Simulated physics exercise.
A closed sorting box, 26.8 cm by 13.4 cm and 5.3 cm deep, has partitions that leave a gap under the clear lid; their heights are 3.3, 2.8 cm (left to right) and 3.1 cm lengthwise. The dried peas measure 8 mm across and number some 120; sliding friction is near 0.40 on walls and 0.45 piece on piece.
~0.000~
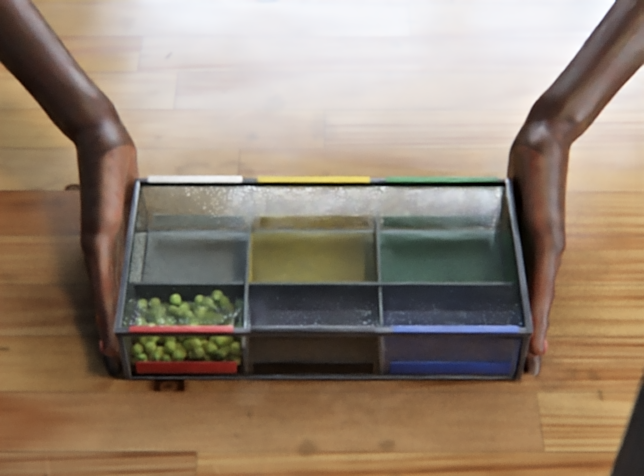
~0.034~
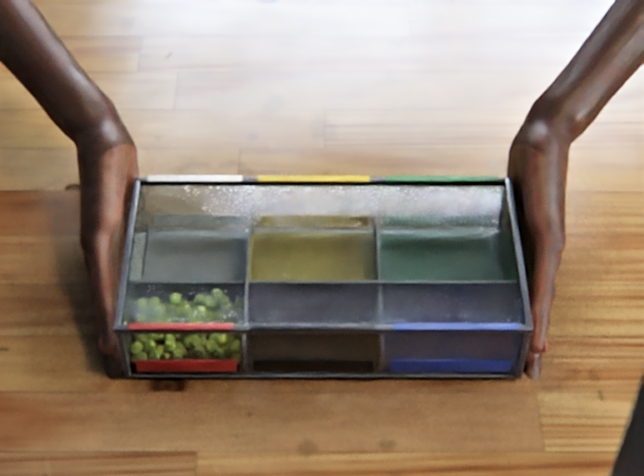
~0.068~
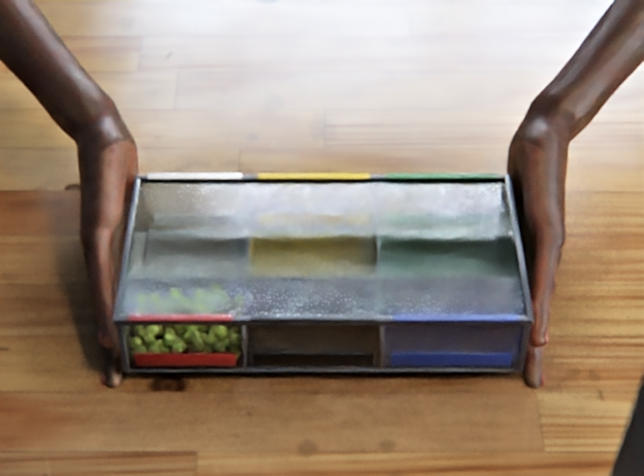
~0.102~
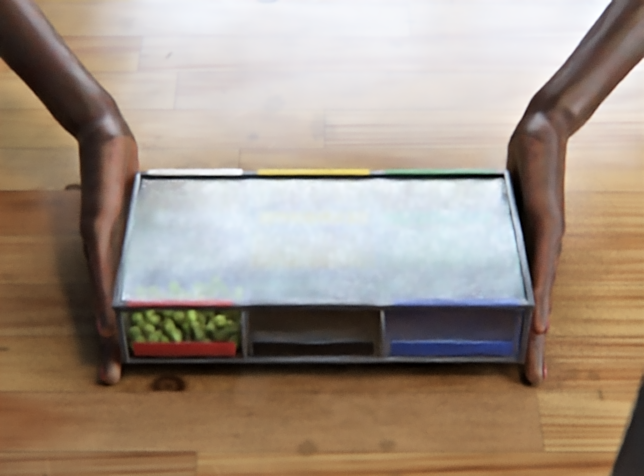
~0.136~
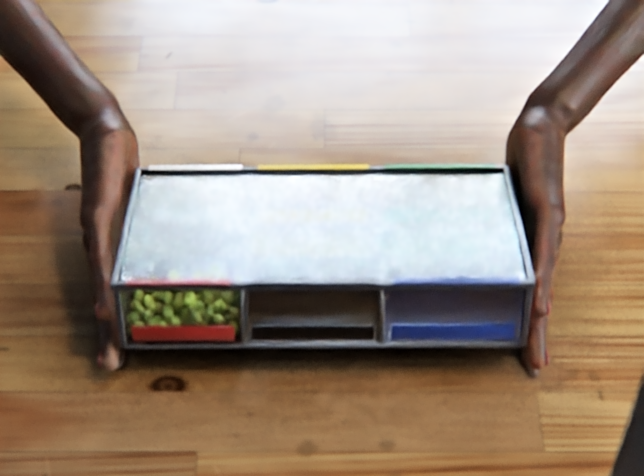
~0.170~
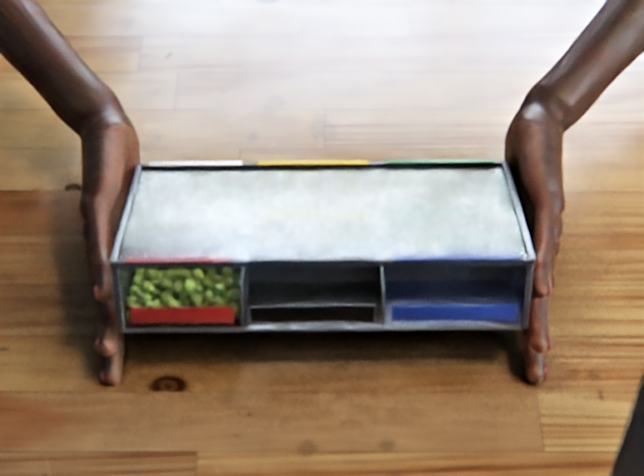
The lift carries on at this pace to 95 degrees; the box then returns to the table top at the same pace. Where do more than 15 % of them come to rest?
Red compartment: Over; blue compartment: Under; green compartment: Under; yellow compartment: Under; white compartment: Over; black compartment: Under.
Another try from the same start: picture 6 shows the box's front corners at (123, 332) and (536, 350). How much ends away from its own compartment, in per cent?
In that case some 15 per cent.
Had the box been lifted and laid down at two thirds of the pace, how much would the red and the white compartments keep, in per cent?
Red 25; white 70.
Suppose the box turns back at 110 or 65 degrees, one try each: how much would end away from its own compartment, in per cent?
About 100 and 20 per cent.
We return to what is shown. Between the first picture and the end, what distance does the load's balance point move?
Some 6.5 cm.
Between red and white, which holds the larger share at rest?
It is the white one.
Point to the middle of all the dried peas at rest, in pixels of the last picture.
Near (195, 257).
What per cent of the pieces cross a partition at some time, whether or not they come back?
Some 80 per cent.
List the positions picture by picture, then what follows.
The first picture shows box tilt 0 degrees, front corners at (121, 330) and (526, 330); red 100 %.
The second picture shows box tilt 1 degrees, front corners at (121, 327) and (526, 327).
The third picture shows box tilt 3 degrees, front corners at (120, 319) and (527, 318), lowest corner left back.
The fourth picture shows box tilt 7 degrees, front corners at (119, 304) and (527, 303), lowest corner left back.
The fifth picture shows box tilt 13 degrees, front corners at (118, 284) and (528, 282), lowest corner left back.
The sixth picture shows box tilt 18 degrees, front corners at (116, 262) and (528, 259), lowest corner left back; red 100 %. Its pace works out near 165 degrees a second.
Then, at 0.72 s, tilt 95 degrees; red 65 %, white 35 %.
Then, at 1.08 s, tilt 41 degrees; red 20 %, yellow 5 %, white 75 %.
After 1.54 s, tilt 0 degrees; red 20 %, yellow 5 %, white 75 %.
At rest (2.1 s), red 20 %, blue 0 %, green 0 %, yellow 5 %, white 75 %, black 0 %.
